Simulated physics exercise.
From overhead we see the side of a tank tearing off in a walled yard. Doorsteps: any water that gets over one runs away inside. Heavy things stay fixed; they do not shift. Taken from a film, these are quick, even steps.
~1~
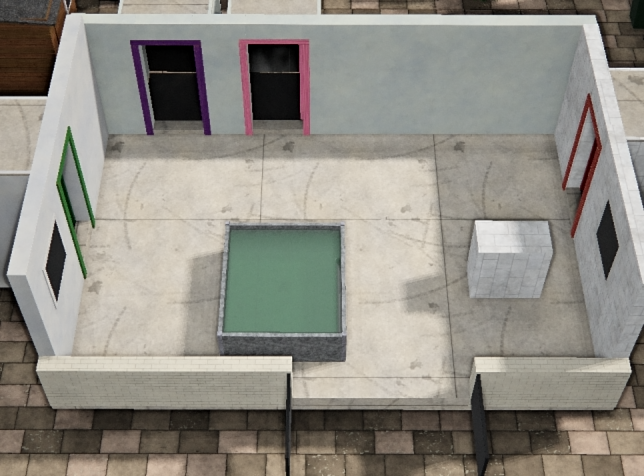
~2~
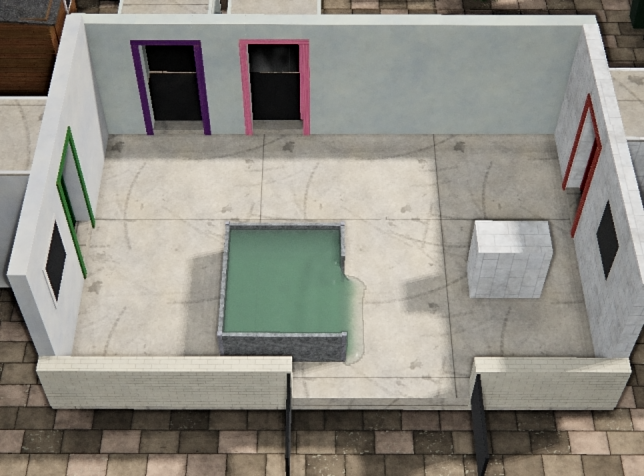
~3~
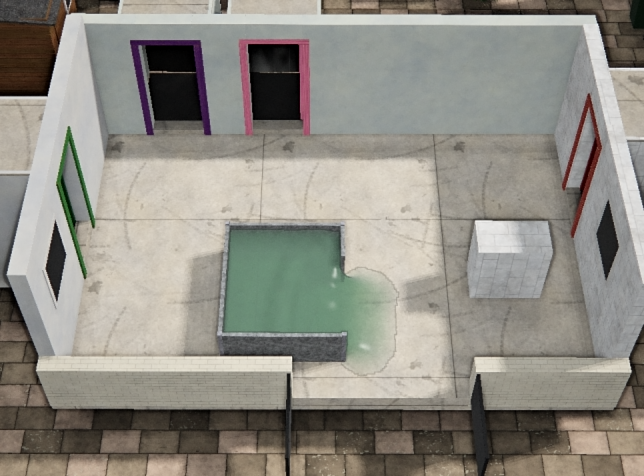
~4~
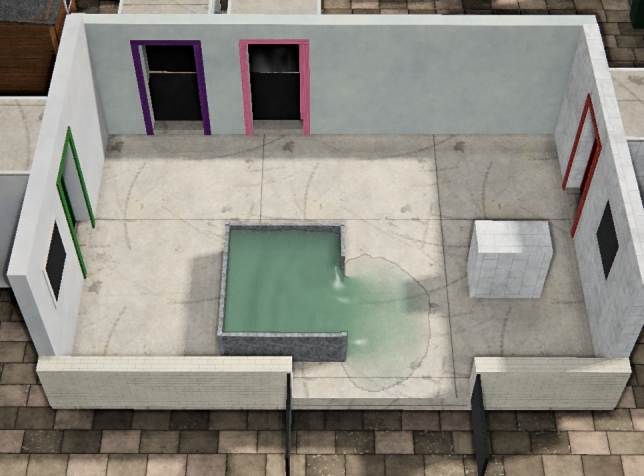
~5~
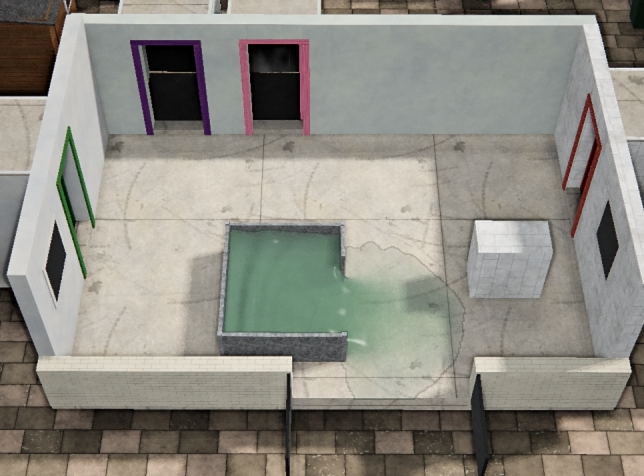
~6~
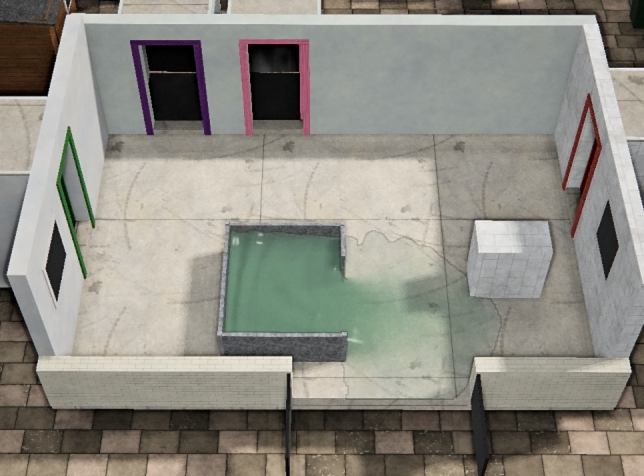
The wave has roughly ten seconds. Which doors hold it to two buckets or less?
Result: The green door respects the limit for sure. The pink door respects the limit for sure. The purple door respects the limit for sure. The red door respects the limit for sure.
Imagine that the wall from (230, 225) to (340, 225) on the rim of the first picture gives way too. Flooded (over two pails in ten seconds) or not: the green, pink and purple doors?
I'd say the green door stops short, the pink door overshoots the mark and the purple door overshoots the mark.
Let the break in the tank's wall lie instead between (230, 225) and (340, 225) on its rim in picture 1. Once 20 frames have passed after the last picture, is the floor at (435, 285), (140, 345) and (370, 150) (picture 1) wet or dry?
In turn: Untouched, then untouched, then inundated.
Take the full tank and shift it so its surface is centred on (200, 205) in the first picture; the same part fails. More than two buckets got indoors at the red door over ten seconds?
As I see it, the red door overshoots.
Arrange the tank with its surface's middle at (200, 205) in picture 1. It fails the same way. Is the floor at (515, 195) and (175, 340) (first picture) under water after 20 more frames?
Submerged and unflooded.
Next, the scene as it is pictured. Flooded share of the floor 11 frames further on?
My best guess is some 30 %.
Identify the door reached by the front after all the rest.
My answer: The green door.
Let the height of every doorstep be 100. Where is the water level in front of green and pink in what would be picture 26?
Approx. 0 % followed by 0 %.
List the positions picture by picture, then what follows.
The first picture shows still water in the water tank at (284, 280).
In the second picture, the front is at (353, 281), out from the gap at (341, 312).
In the third picture, the front is at (379, 278), out from the gap at (341, 313).
In the fourth picture, water pours out at (341, 314) and has run to (422, 293).
In the fifth picture, water pours out at (341, 313) and has run to (457, 306).
In the sixth picture, the front is at (495, 329), out from the gap at (341, 313).
A moment on, water covers 25 % of the floor; the green door not reached, the pink door not reached, the purple door not reached, the red door not reached.
Next, water covers 30 % of the floor; the green door not reached, the pink door not reached, the purple door not reached, the red door wet at the sill, nothing in.
Then, water covers 40 % of the floor; the green door not reached, the pink door not reached, the purple door not reached, the red door wet at the sill, nothing in.
Later, water covers 50 % of the floor; the green door not reached, the pink door wet at the sill, nothing in, the purple door not reached, the red door wet at the sill, nothing in.
In the end, water covers 80 % of the floor; the green door wet at the sill, nothing in, the pink door wet at the sill, nothing in, the purple door wet at the sill, nothing in, the red door wet at the sill, nothing in.
